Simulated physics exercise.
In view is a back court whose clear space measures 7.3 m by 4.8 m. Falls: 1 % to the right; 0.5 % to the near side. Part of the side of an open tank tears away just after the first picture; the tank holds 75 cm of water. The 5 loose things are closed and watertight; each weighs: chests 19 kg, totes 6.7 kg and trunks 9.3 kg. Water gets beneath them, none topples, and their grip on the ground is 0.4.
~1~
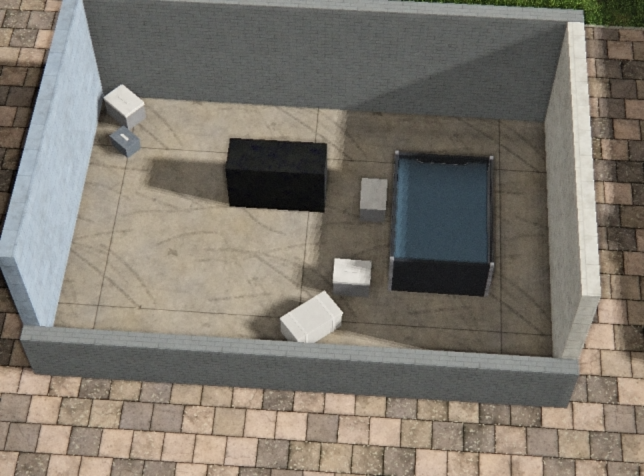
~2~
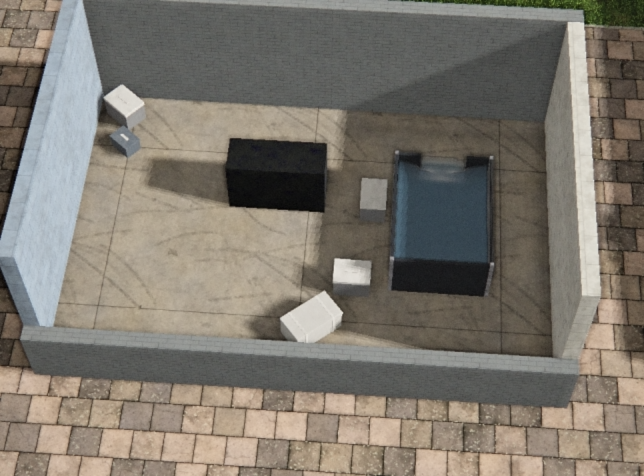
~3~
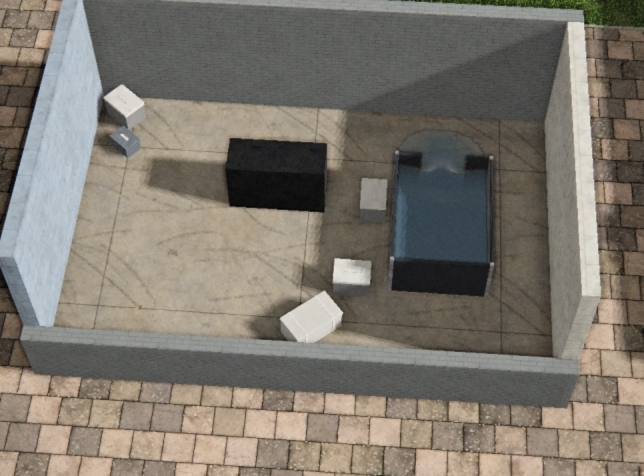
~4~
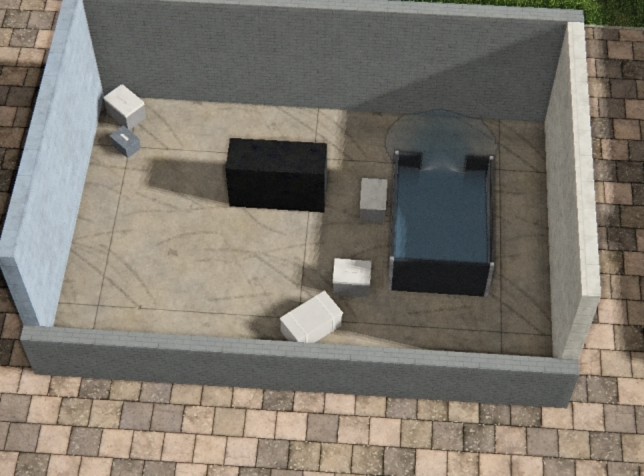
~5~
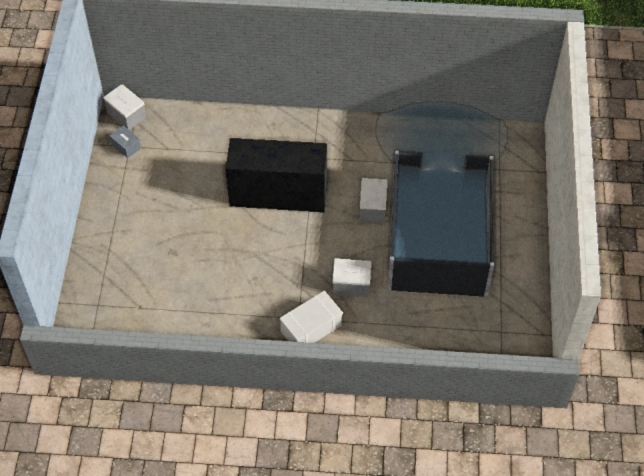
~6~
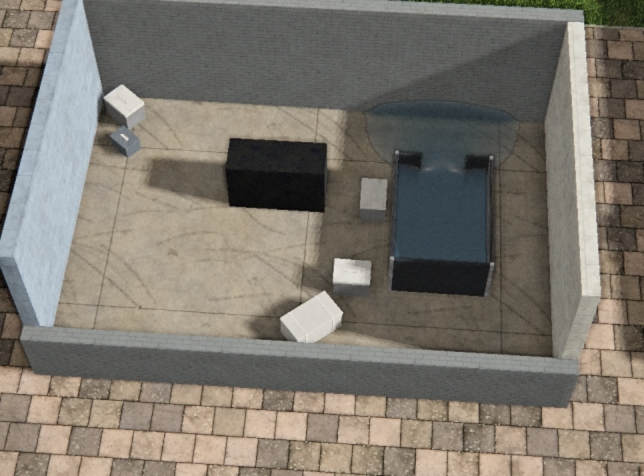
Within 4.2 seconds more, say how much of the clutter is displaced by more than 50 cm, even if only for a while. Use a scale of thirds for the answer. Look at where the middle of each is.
On that scale: One to two thirds.
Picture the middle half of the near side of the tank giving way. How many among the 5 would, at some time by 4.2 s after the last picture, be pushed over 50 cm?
That gives 1 of them.
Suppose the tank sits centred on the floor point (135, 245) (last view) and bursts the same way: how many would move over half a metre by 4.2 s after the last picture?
So the tally would be 2.
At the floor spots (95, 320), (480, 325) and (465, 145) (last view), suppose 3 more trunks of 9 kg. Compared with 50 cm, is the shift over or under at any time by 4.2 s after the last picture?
Respectively: Doesn't reach it; tops it; tops it.
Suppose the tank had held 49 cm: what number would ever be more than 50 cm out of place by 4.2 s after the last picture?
With that change, 0 of them.
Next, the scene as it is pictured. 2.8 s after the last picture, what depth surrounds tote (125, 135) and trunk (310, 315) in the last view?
8 and 0 cm.
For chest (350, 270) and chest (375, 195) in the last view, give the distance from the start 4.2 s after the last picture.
First: 0 cm. Second: 0 cm.
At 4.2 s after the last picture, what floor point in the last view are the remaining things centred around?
Centre of the remaining things: Roughly (252, 244).
Then, 0.4 s after the last picture 0 of 5 are over 50 cm from their spots; 0 afloat.
Then, 1.5 s after the last picture 0 of 5 are over 50 cm from their spots; 0 afloat.
Then, 2.8 s after the last picture 1 of 5 are over 50 cm from their spots; 2 afloat.
Then, 4.2 s after the last picture 2 of 5 are over 50 cm from their spots, and 2 have been at some point; 1 afloat.
